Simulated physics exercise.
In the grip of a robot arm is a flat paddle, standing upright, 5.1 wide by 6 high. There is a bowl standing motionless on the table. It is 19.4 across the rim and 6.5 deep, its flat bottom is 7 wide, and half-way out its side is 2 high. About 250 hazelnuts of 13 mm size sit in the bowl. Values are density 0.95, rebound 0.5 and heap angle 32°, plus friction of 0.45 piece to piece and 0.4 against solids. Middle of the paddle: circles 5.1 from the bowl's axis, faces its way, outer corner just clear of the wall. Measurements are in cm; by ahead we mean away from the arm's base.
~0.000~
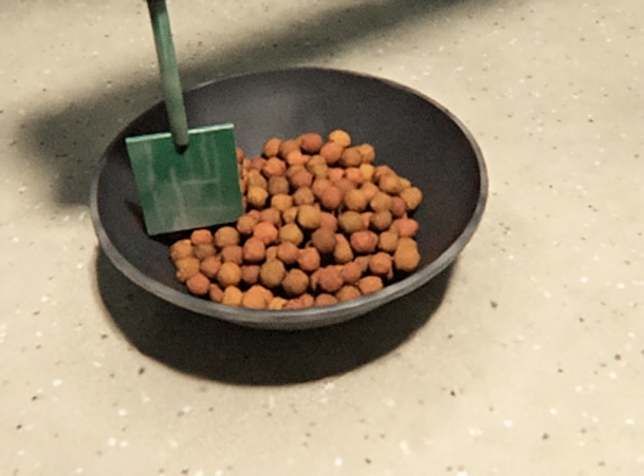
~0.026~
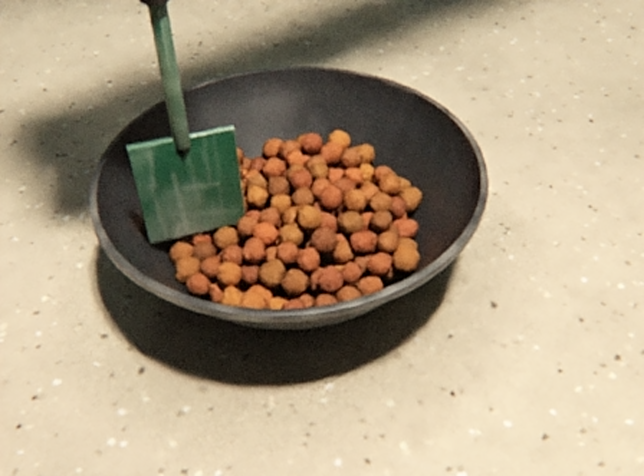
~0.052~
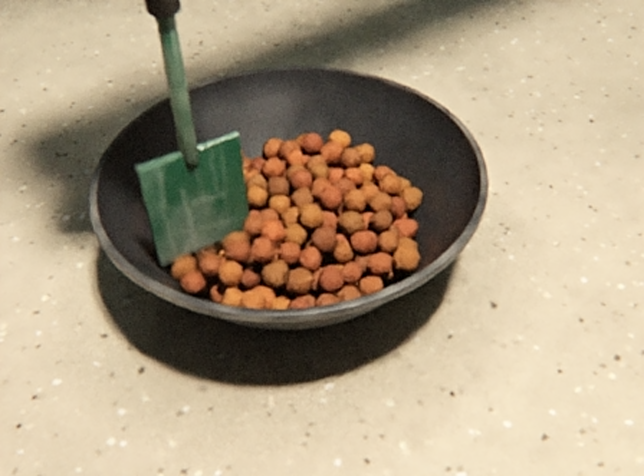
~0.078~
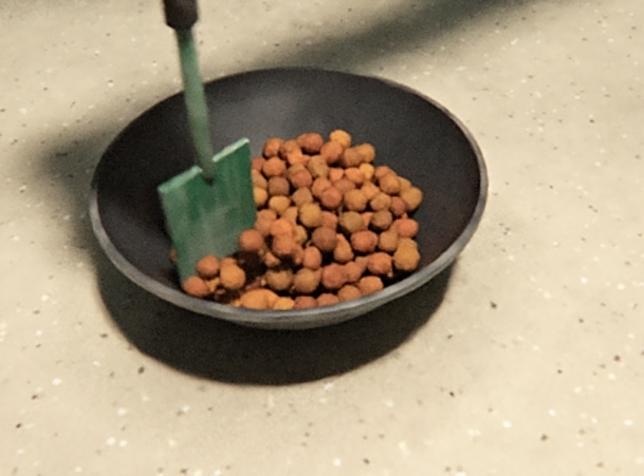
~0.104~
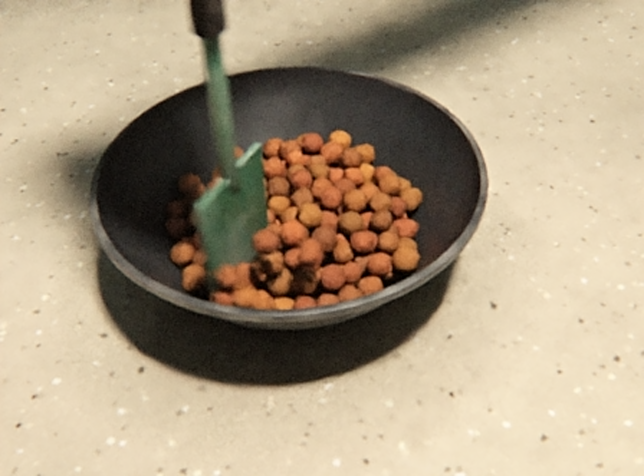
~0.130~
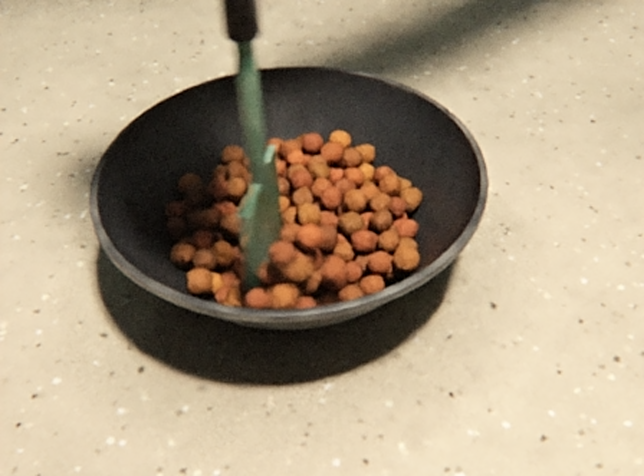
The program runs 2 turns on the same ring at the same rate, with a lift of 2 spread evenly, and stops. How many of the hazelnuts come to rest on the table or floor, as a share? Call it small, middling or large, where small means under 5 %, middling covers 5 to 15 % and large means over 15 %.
I would call it middling.
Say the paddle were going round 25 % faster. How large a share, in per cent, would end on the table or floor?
Near 10 in a hundred, it would be.
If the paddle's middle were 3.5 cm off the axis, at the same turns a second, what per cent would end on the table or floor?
It would be near 10 per cent.
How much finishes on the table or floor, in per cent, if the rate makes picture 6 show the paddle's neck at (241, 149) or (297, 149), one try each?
So, roughly 5 percent the first time and 10 percent the second.
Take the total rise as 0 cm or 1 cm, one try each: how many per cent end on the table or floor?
Estimates: 25 % and 15 %.
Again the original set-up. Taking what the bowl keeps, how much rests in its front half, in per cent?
Around 55 per cent of what the bowl keeps.
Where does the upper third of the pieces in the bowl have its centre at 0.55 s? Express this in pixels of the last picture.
Look near (219, 195) for its middle.
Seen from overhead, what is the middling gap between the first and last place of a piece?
1 cm.
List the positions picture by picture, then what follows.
Paddle neck at (175, 106), 0° round; upper third of the load around (300, 204), from x 175 to 410, top at y 140; 252 in the bowl, in the first picture.
Paddle neck at (176, 110), 5° round; upper third of the load around (300, 204), from x 175 to 410, top at y 140, in the second picture.
Paddle neck at (184, 124), 20° round; upper third of the load around (301, 209), from x 175 to 410, top at y 140, in the third picture.
Paddle neck at (201, 137), 35° round; upper third of the load around (304, 207), from x 175 to 410, top at y 140, in the fourth picture.
Paddle neck at (226, 146), 51° round; upper third of the load around (306, 207), from x 175 to 410, top at y 140, in the fifth picture.
Paddle neck at (256, 151), 67° round; upper third of the load around (307, 207), from x 175 to 410, top at y 140; 252 in the bowl, in the sixth picture.
By 0.55 s, 323° round, highest piece 9 above the table; 242 in the bowl, 5 on the table or floor, 5 in flight or on the tool.
By 0.97 s, 220° round, highest piece 5 above the table; 231 in the bowl, 21 on the table or floor.
By 1.38 s, 0° round, highest piece 5 above the table; 231 in the bowl, 21 on the table or floor.
By 2.08 s, 0° round, highest piece 5 above the table; 231 in the bowl, 21 on the table or floor.
Final count, 231 in the bowl, 21 on the table or floor. That is 8 % on the table or floor.
